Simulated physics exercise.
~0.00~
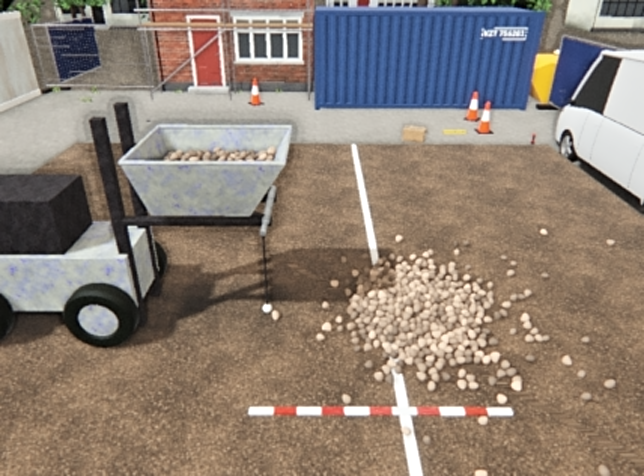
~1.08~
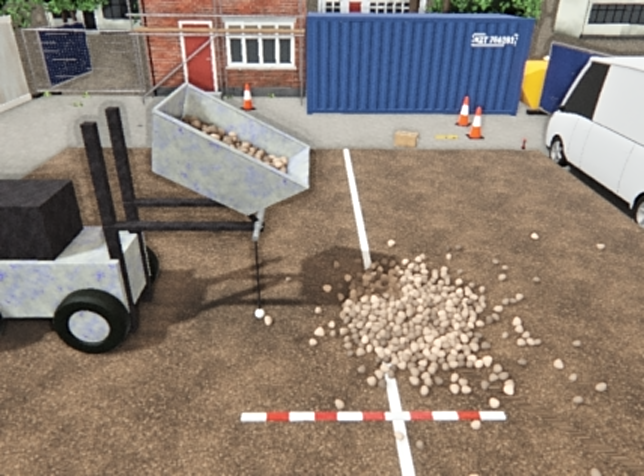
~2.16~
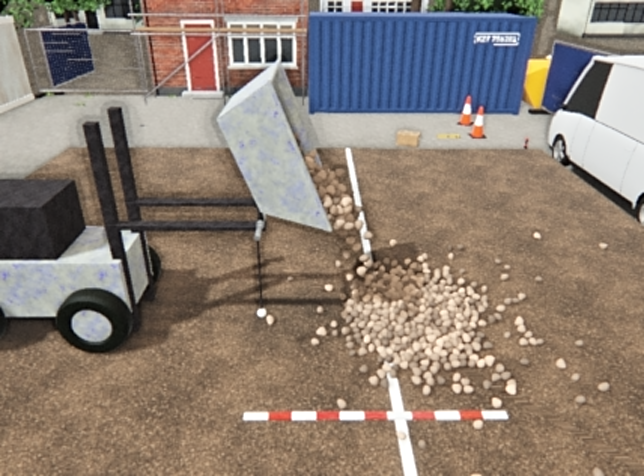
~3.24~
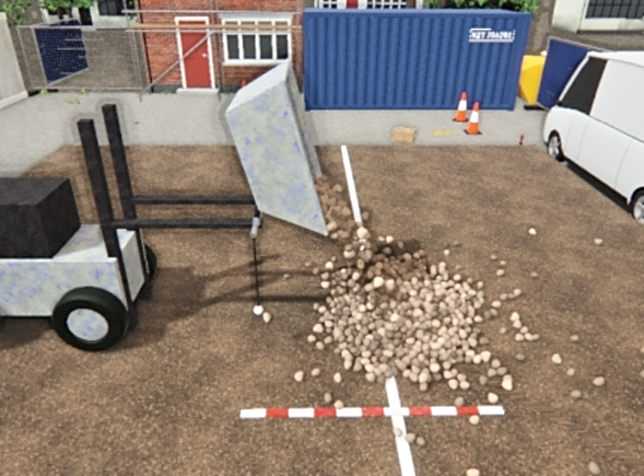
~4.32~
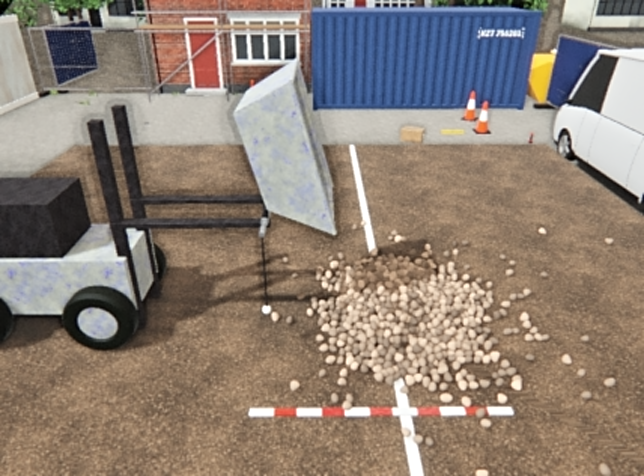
A brown dirt yard is seen from above, with a brick building, a red door and a blue container along the back, and orange cones and a white vehicle at right. At left, a pale truck with black forks holds a grey skip of rounded stones beside a heap already lying across a white line, near a red-and-white striped staff. The skip tips to the right, gently at first, then steeply. Stones pour from its lower edge onto the heap, which spreads wider. Finally the flow stops, and the skip stays steeply tilted above the enlarged pile.
